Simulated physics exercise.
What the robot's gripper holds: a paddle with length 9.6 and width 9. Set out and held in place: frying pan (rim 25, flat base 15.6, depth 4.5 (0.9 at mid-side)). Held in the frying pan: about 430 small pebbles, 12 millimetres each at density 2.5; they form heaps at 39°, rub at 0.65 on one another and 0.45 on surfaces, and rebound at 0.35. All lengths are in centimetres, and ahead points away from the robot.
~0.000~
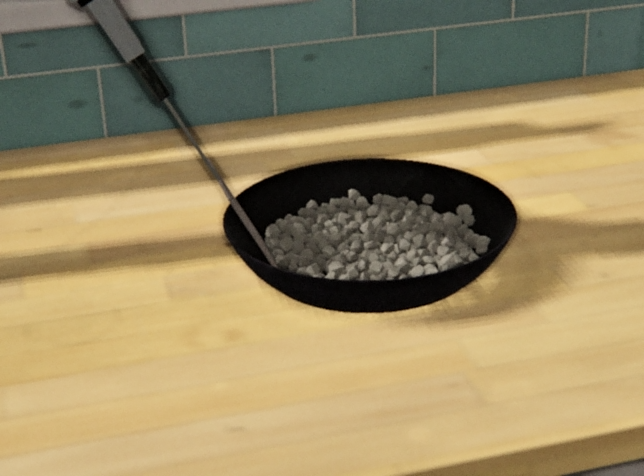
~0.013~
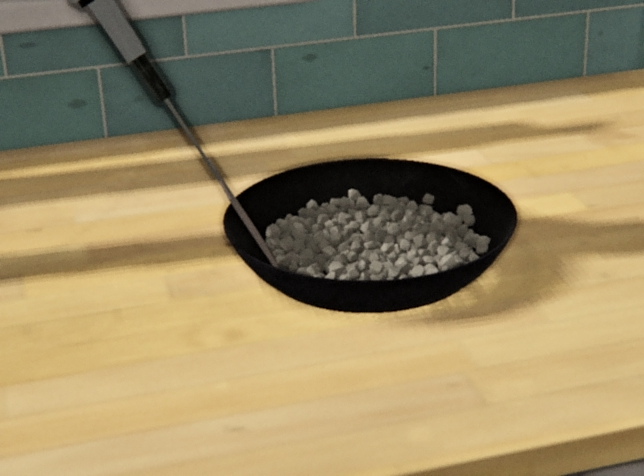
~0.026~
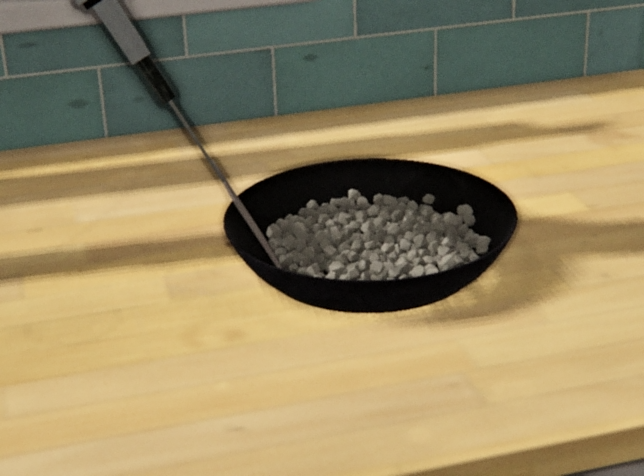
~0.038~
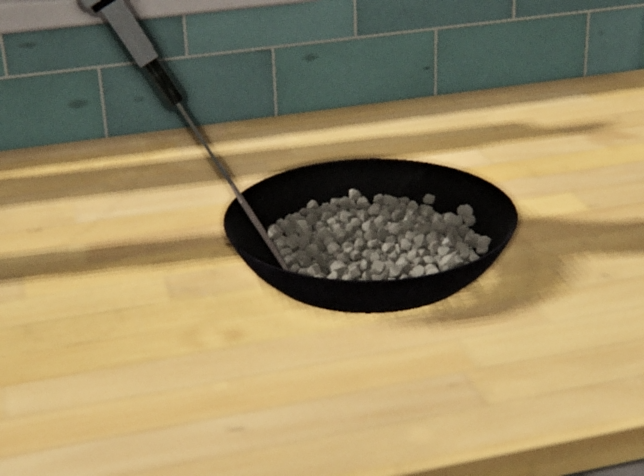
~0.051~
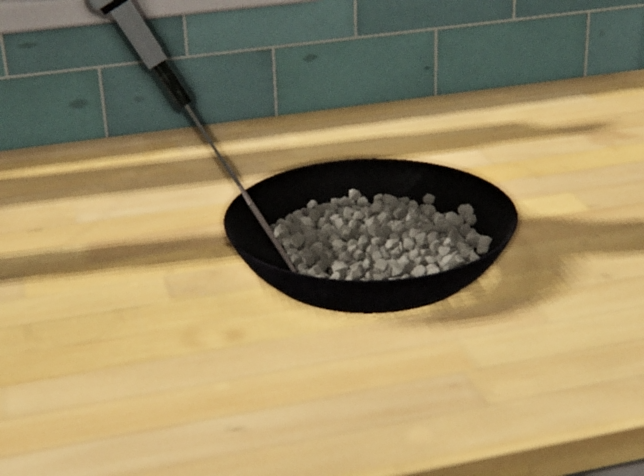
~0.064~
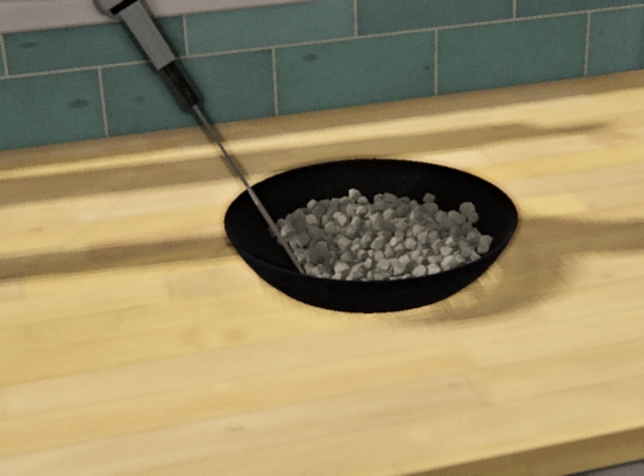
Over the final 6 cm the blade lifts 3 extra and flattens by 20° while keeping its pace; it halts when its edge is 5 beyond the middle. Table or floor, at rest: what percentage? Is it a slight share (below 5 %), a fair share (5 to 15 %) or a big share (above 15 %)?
It is a slight share.
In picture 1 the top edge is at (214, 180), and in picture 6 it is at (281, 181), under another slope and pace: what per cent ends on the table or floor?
Around 25 per cent finishes on the table or floor.
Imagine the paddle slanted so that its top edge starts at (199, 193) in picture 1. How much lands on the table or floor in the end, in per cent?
Spill: Approx. 0 per cent.
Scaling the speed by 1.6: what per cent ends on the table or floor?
Estimate: Close to 10 %.
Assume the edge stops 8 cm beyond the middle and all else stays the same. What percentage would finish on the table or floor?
Near 20 per cent.
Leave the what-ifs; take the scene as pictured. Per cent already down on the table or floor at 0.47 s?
Fraction noted: Close to 0 per cent.
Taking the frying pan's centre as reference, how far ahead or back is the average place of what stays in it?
Offset: About 5.0 cm, ahead.
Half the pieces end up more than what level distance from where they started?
Somewhere about 5 centimetres, I'd say.
After 0.15 s, sloping 63°, highest piece 5 above the table; 433 in the frying pan.
After 0.23 s, sloping 53°, highest piece 6 above the table; 433 in the frying pan.
After 0.47 s, sloping 43°, highest piece 6 above the table; 429 in the frying pan, 4 on the table or floor.
After 1.52 s, sloping 43°, highest piece 6 above the table; 429 in the frying pan, 4 on the table or floor.
In the end, 429 in the frying pan, 4 on the table or floor. That is 1 % on the table or floor.
